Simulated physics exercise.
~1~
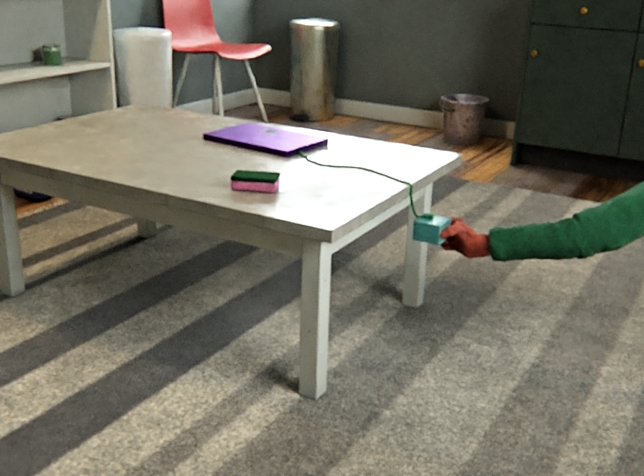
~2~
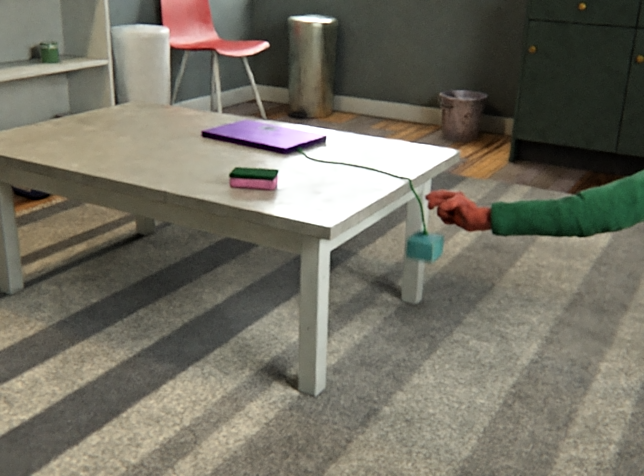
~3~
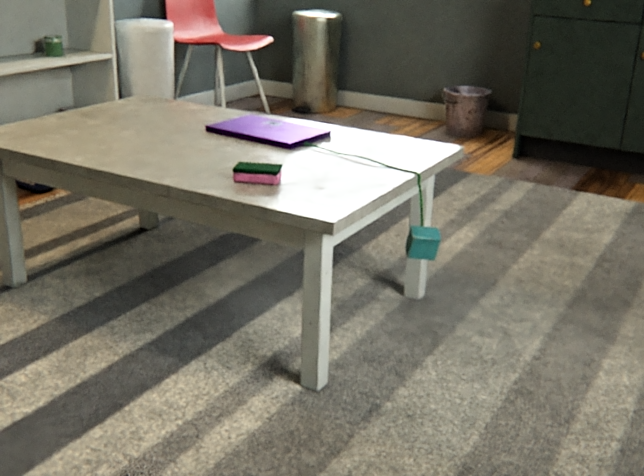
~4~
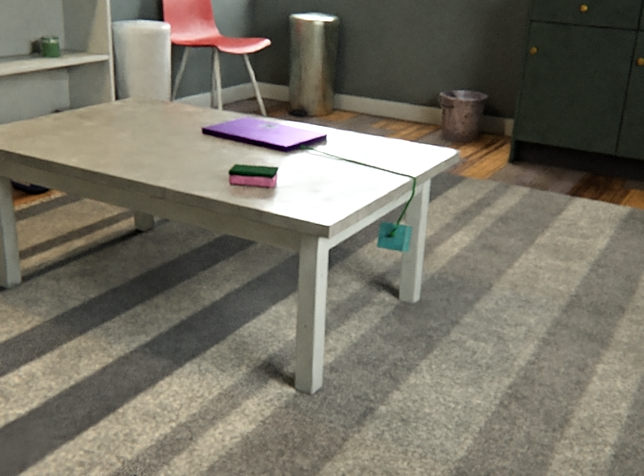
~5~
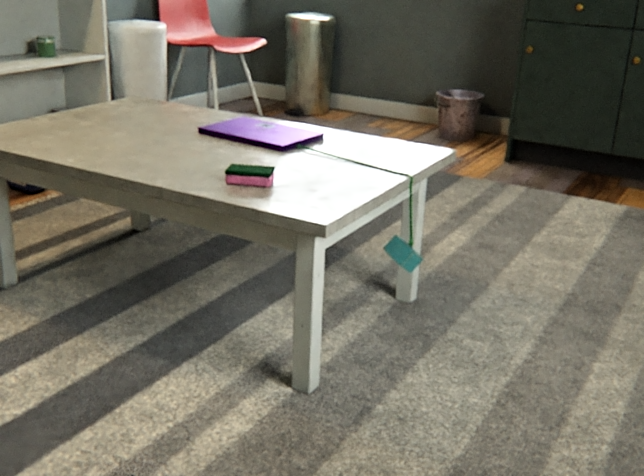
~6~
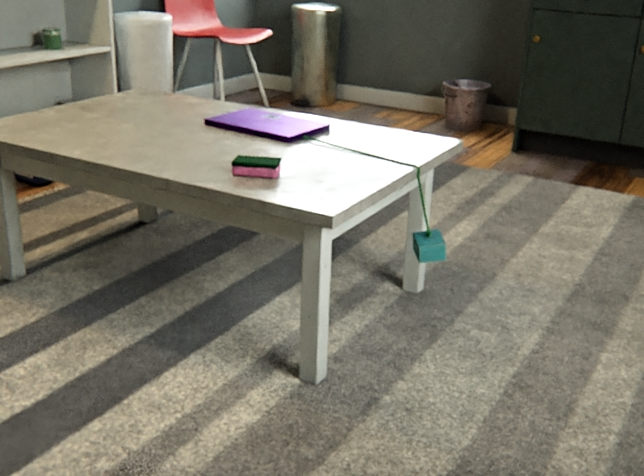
A turquoise block on a dark green string is held by a green-sleeved hand beyond the right edge of a pale table, seen from slightly above in a slightly swaying view of a room with a striped carpet. The string runs back across the tabletop to a purple laptop, with a green and pink sponge nearer the front. The hand lets go and draws back out of view to the right. The block drops a little, then swings and twists below the table edge, while the laptop and sponge stay still. It ends hanging in mid-air.
